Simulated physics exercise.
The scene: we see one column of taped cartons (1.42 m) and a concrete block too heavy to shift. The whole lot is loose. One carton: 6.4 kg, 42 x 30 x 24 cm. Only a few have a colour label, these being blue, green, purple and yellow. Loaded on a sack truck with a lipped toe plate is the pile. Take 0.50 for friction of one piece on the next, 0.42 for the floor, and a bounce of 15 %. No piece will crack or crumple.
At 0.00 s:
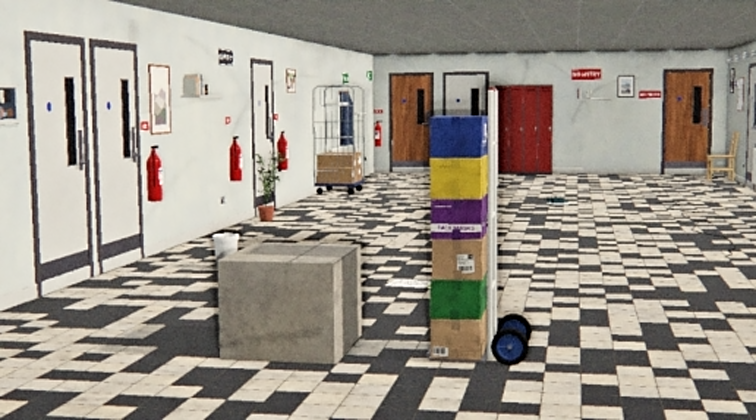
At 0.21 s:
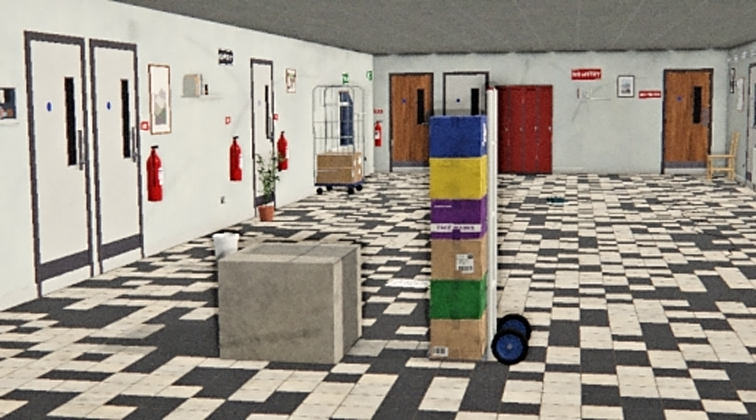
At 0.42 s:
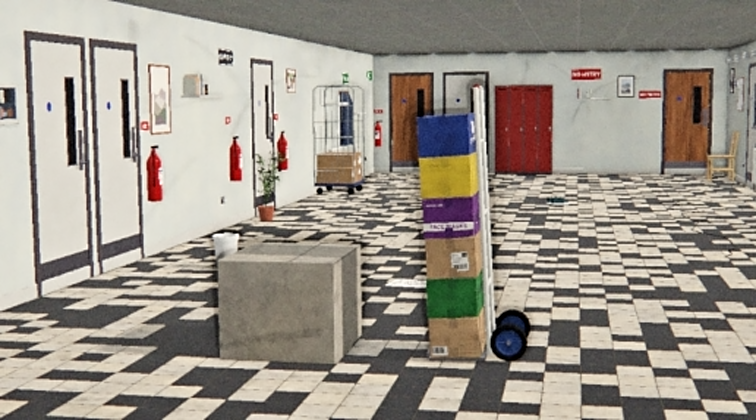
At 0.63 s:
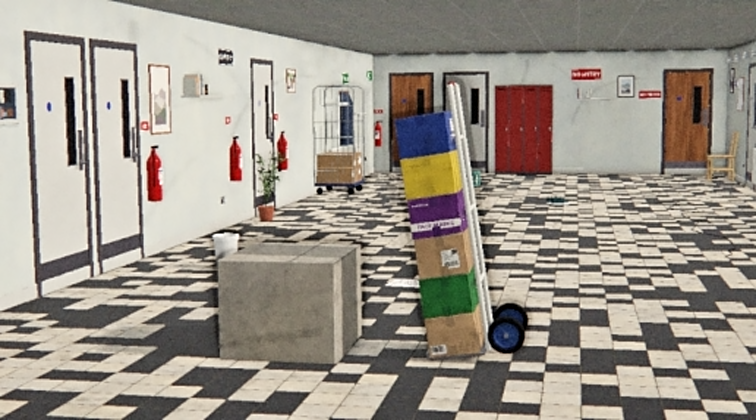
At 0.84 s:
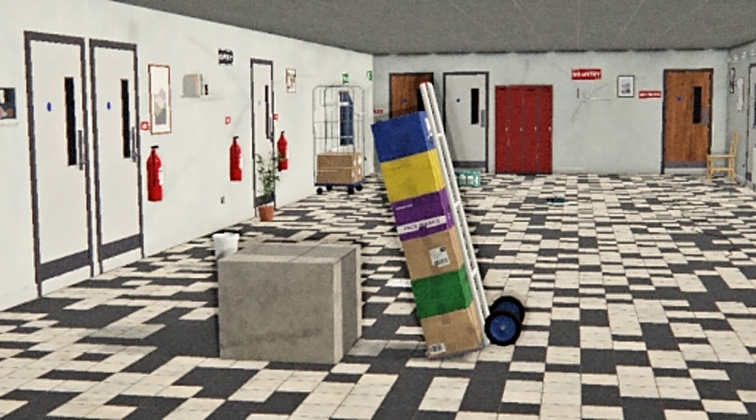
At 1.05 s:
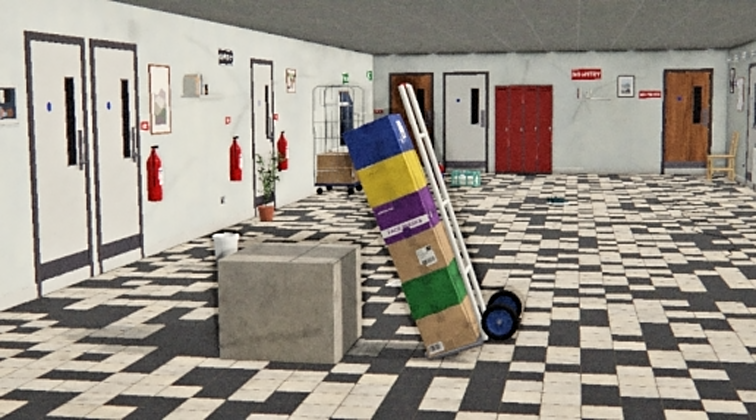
In this clip, a sack truck stacked with a single column of taped cartons stands upright beside a gray block in a hallway, then tilts steadily forward to the left, the blue, yellow and purple cartons leaning with it.
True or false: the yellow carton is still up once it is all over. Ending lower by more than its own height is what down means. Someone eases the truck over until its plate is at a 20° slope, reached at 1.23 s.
False.
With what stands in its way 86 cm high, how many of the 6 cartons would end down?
That makes 1 in total.
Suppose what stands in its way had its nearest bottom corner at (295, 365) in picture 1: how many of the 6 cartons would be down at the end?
In that setup, 3.
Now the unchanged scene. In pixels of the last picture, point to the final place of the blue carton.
End point in last frame: Roughly (114, 308).
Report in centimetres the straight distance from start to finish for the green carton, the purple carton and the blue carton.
Green 30 cm, purple 60 cm, blue 250 cm.
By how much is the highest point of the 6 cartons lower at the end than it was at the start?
By about 50 cm, start to end.
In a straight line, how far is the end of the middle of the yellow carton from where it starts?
Start and end are some 115 cm apart.
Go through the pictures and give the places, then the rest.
In the first frame (each place is the centre of the face we see best), truck frame (491, 145) 0° forward; yellow carton (455, 179); blue carton (456, 137); purple carton (456, 220); all as stacked.
Truck frame (490, 144) 0° forward; yellow carton (455, 178), in the second frame.
Truck frame (478, 142) 3° forward; yellow carton (445, 177) tilted 3°; blue carton (443, 136) tilted 3°; steepest lean 3°, the carton at (454, 338); 6 have shifted, in the third frame.
Truck frame (458, 138) 8° forward; yellow carton (428, 176) tilted 8°; blue carton (422, 136) tilted 8°; 6 have shifted, in the fourth frame.
Truck frame (435, 137) 14° forward; yellow carton (409, 177) tilted 14°; blue carton (399, 138) tilted 14°; 6 have shifted, in the fifth frame.
Truck frame (418, 137) 19° forward; yellow carton (387, 181) tilted 21°; blue carton (372, 143) tilted 21°; purple carton (402, 219) tilted 21°; 6 have shifted, in the sixth frame.
By 1.14 s, none of the 6 cartons down, 6 disturbed; yellow carton tilted 25°; blue carton tilted 25°.
By 1.30 s, none of the 6 cartons down, 6 disturbed; yellow carton tilted 36°, 11 cm lower; purple carton tilted 36°.
By 1.52 s, 2 of the 6 cartons down; yellow carton on its side; blue carton on its side.
When it is over (2.7 s), 2 of the 6 cartons down; yellow carton on its side; blue carton on its side; green carton tilted 48°. In pixels of the last frame, middles, yellow carton near (281, 228), blue carton near (114, 308).
